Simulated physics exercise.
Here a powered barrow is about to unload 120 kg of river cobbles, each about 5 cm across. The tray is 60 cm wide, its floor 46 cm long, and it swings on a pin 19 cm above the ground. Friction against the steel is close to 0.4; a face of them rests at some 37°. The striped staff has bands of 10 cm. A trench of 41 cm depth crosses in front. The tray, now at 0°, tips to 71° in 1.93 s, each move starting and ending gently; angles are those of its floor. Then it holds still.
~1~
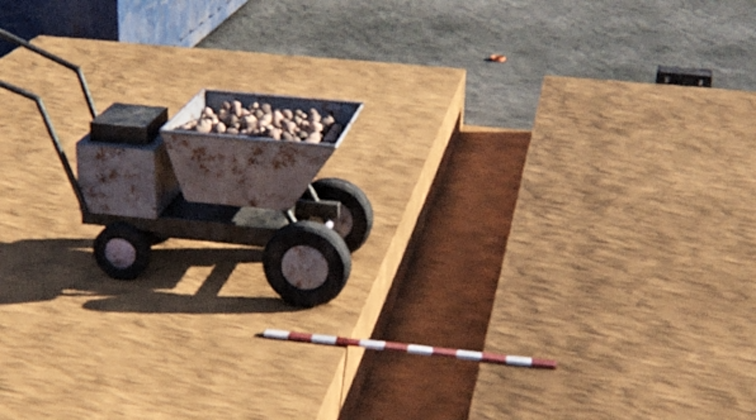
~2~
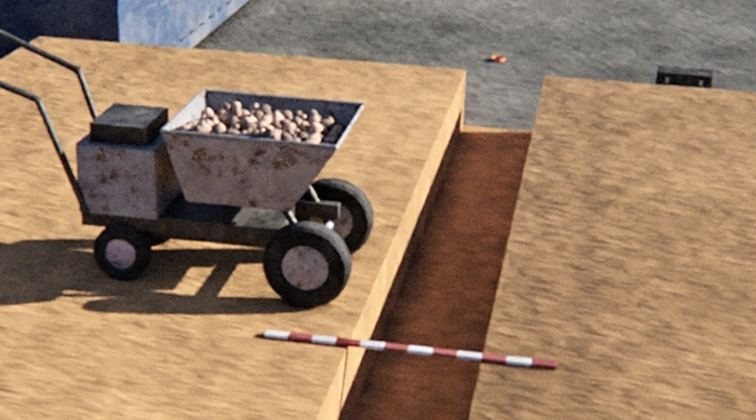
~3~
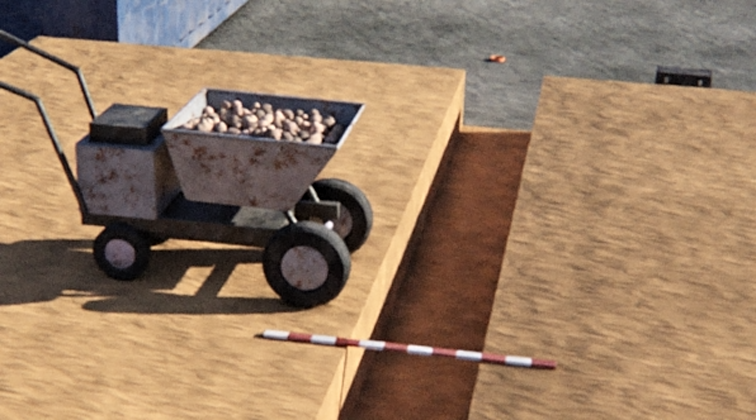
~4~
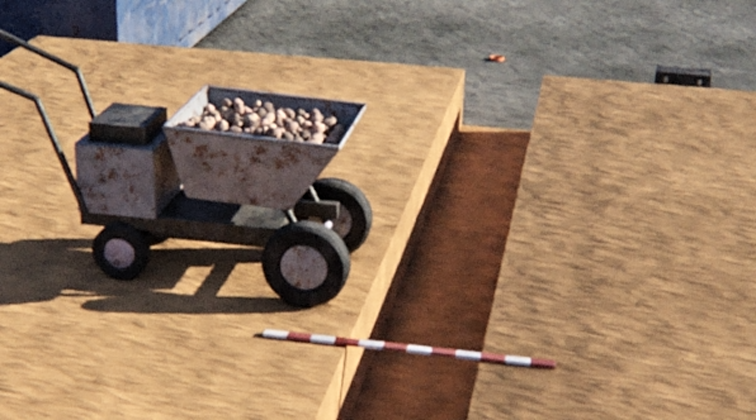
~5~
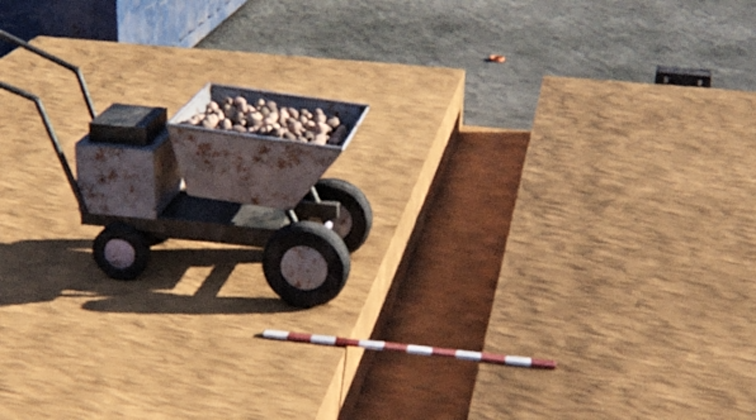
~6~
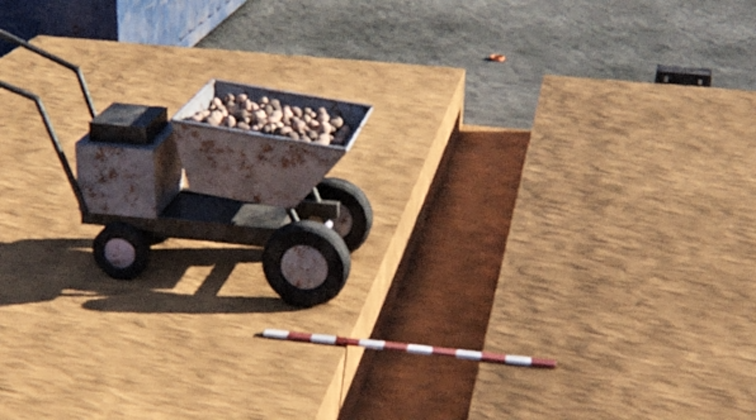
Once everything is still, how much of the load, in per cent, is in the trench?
Close to 77 in a hundred.
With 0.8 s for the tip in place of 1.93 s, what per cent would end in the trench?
Then about 60 per cent.
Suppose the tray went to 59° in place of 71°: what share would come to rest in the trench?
It would be near 45 per cent.
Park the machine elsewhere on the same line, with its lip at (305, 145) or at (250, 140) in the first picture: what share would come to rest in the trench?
About 100 and 100 per cent.
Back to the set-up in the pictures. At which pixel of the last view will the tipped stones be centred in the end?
Near (468, 356).
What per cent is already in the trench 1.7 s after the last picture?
About 30 per cent by then.
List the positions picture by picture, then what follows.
Lip at (336, 147), floor tilted 0°, highest stones at (258, 117), in the first frame.
Lip at (337, 148), floor tilted 0°, highest stones at (258, 118), in the second frame.
The tray is at 1°, its lip at (338, 148); the top of the load is at (259, 117), in the third frame.
The tray is at 2°, its lip at (340, 148); the top of the load is at (257, 115), in the fourth frame.
The tray is at 3°, its lip at (343, 150); the top of the load is at (253, 112), in the fifth frame.
Lip at (347, 151), floor tilted 5°, highest stones at (254, 112), in the sixth frame.
Then, 1.1 s after the last picture the floor is at 60°, 99 % in the tray, 1 % in the trench; the foremost stones are at (447, 234).
Then, 1.7 s after the last picture the floor is at 71°, 58 % in the tray, 30 % in the trench, 12 % past the trench; the foremost stones are at (565, 308).
Then, 2.1 s after the last picture the floor is at 71°, 33 % in the tray, 44 % in the trench, 22 % past the trench; the foremost stones are at (610, 307).
Then, 4.0 s after the last picture the floor is at 71°, 0 % in the tray, 77 % in the trench, 23 % past the trench; the foremost stones are at (619, 308).
